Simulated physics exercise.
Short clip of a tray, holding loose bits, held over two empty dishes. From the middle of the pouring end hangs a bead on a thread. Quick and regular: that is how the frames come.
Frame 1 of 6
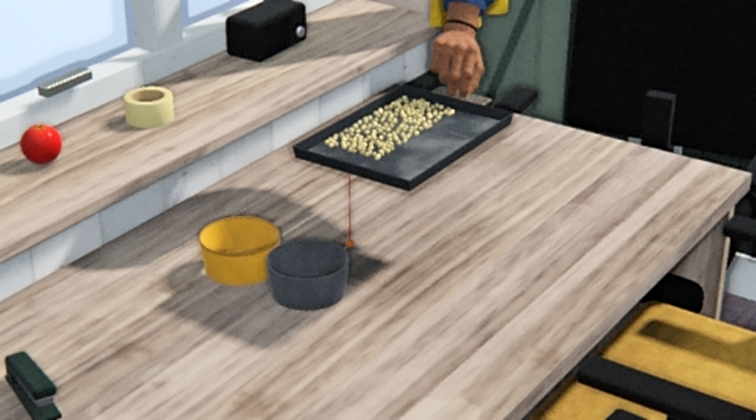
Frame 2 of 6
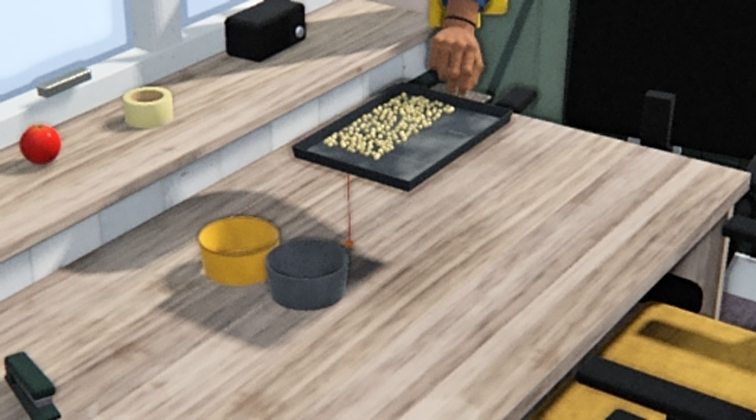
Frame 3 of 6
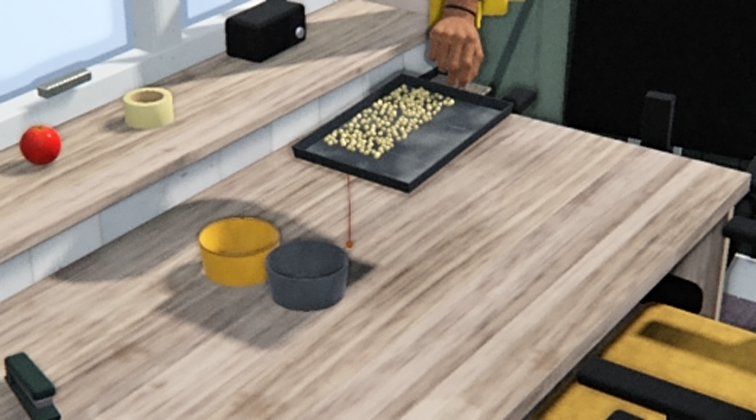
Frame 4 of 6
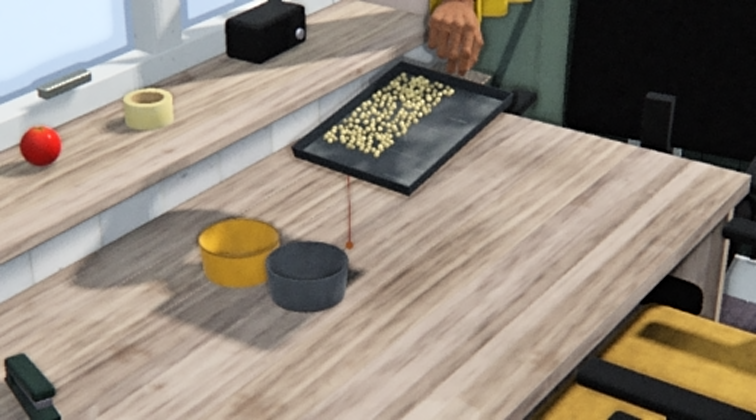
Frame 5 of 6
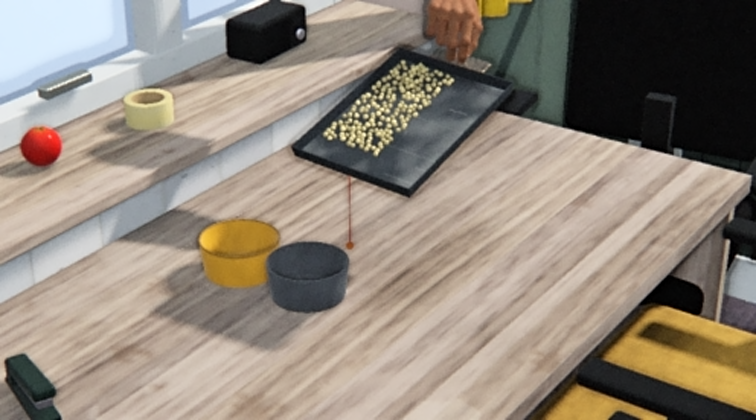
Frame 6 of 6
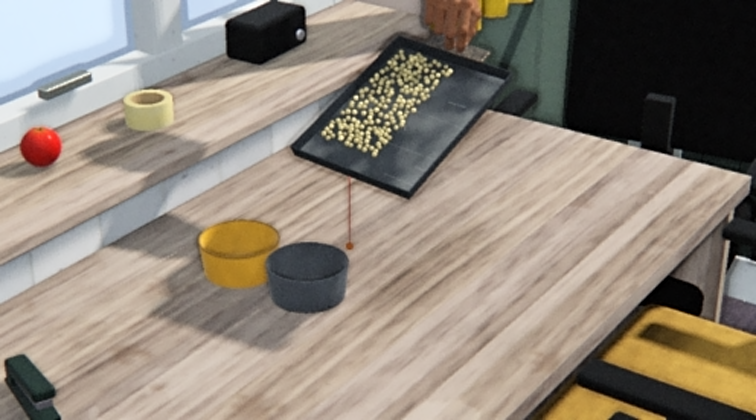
On a wooden table, a hand holds a dark tray of pale beans near a yellow dish and a grey dish, then steadily raises its far side, tilting the tray toward the dishes as the beans shift slightly.
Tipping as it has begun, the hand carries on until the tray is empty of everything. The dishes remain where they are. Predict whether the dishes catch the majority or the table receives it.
The table receives the majority.
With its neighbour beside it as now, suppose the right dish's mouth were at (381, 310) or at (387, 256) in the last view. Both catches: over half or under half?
Short of half and then Short of half.
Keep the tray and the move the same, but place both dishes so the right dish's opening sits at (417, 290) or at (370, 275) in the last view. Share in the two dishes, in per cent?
Roughly 90 per cent, then roughly 80 per cent.
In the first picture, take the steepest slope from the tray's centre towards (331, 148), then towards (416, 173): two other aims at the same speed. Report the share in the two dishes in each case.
Lab note: Try one about 10 %, try two about 0 %.
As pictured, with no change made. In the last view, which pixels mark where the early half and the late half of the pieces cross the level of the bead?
Early half: (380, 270); late half: (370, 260).
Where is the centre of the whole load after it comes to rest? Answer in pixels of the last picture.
Near (378, 324).
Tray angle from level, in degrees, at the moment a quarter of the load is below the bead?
The tilt is near 75° by then.
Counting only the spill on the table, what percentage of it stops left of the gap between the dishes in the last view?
Roughly 0 in a hundred.
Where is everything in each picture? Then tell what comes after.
In the first picture, corners of the pouring end (295, 146) and (409, 179), level; middle of the load (391, 126), soya beans; left dish (215, 265); right dish (283, 290); bead on its thread (350, 243).
In the second picture, corners of the pouring end (294, 146) and (409, 180), level; middle of the load (391, 125).
In the third picture, corners of the pouring end (294, 146) and (409, 182), tipped barely, lowest at the right corner; middle of the load (391, 120).
In the fourth picture, corners of the pouring end (294, 146) and (408, 185), tipped a little, lowest at the right corner; middle of the load (390, 113).
In the fifth picture, corners of the pouring end (294, 146) and (408, 187), tipped a little, lowest at the right corner; middle of the load (390, 106).
In the sixth picture, corners of the pouring end (293, 146) and (408, 190), tipped clearly, lowest at the right corner; middle of the load (388, 101), roughly a quarter on the move; left dish (214, 268); right dish (282, 293).
Just after the last frame, tray tipped steeply; the larger part on the tray; just a few outside both; roughly a quarter in the air.
A moment on, tray tipped right over; roughly two thirds on the tray; just a few in the right dish; roughly a third outside both; about a tenth in the air.
Further on, tray tipped past a quarter turn; about a tenth in the right dish; the larger part outside both.
When it is over, tray tipped past a quarter turn; about a tenth in the right dish; not one in the left dish; the larger part outside both.
